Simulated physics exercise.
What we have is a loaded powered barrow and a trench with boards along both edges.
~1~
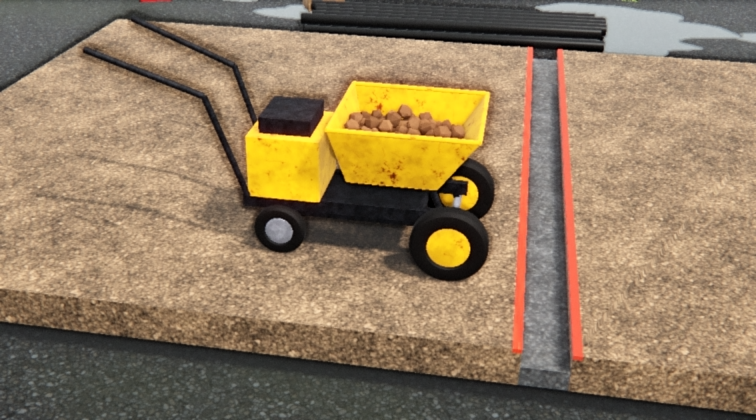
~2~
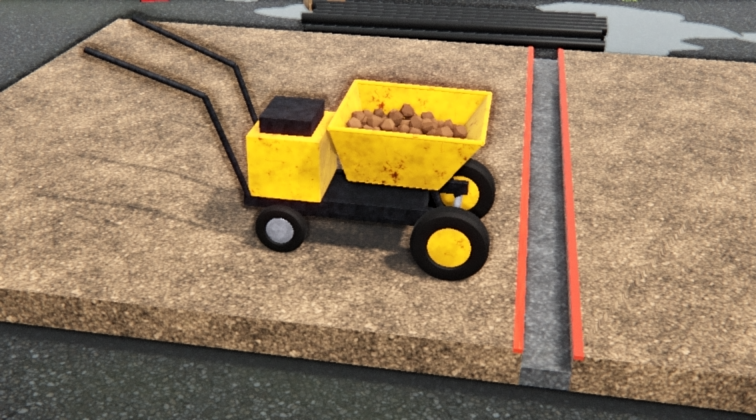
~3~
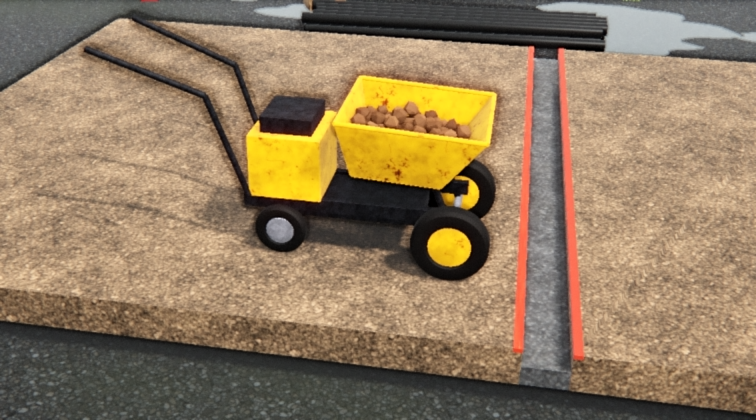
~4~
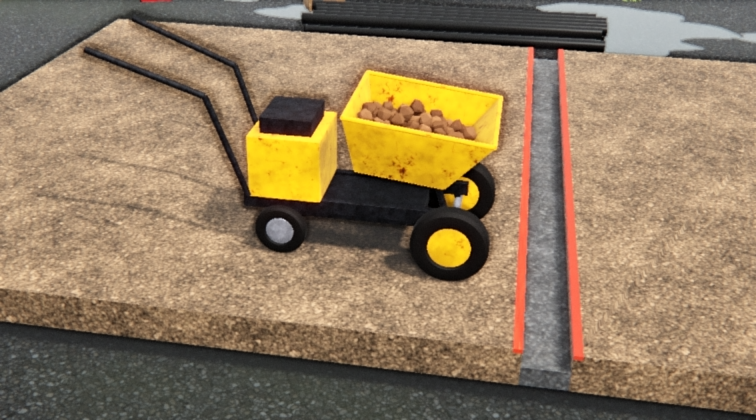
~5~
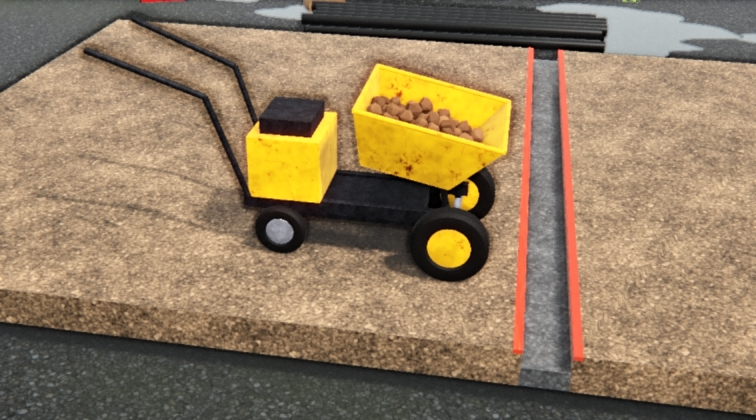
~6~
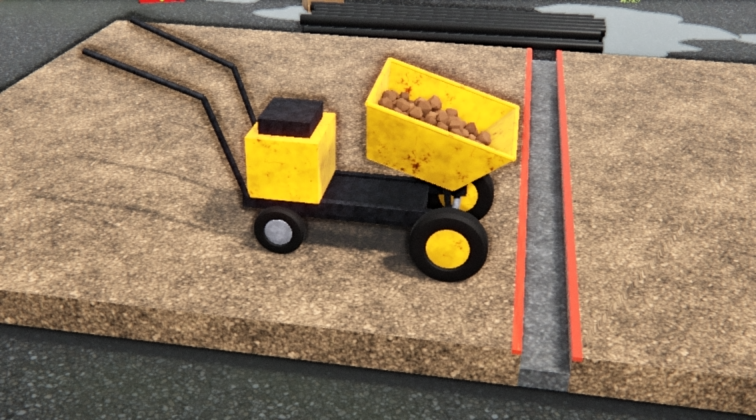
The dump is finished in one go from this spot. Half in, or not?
In the trench: Less than half.
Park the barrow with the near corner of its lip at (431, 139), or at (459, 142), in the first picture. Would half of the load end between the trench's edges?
At the first place the larger part, at the second under half.
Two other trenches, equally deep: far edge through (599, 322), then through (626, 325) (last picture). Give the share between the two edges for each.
About 40 and 80 per cent.
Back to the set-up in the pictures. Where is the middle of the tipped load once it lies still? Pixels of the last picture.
At about (611, 258).
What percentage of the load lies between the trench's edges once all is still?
Roughly 10 in a hundred.
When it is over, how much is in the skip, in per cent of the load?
It comes to 0 per cent or so.
Soon, skip tipped steeply; all in the skip.
A while on, skip tipped right over; about two thirds in the skip; about a quarter beyond it; a stray few falling.
Towards the end, skip tipped right over; a small part in the skip; a stray few in or heaped over the trench; nearly all beyond it.
Finally, skip tipped right over; a small part in or heaped over the trench; nearly all beyond it.
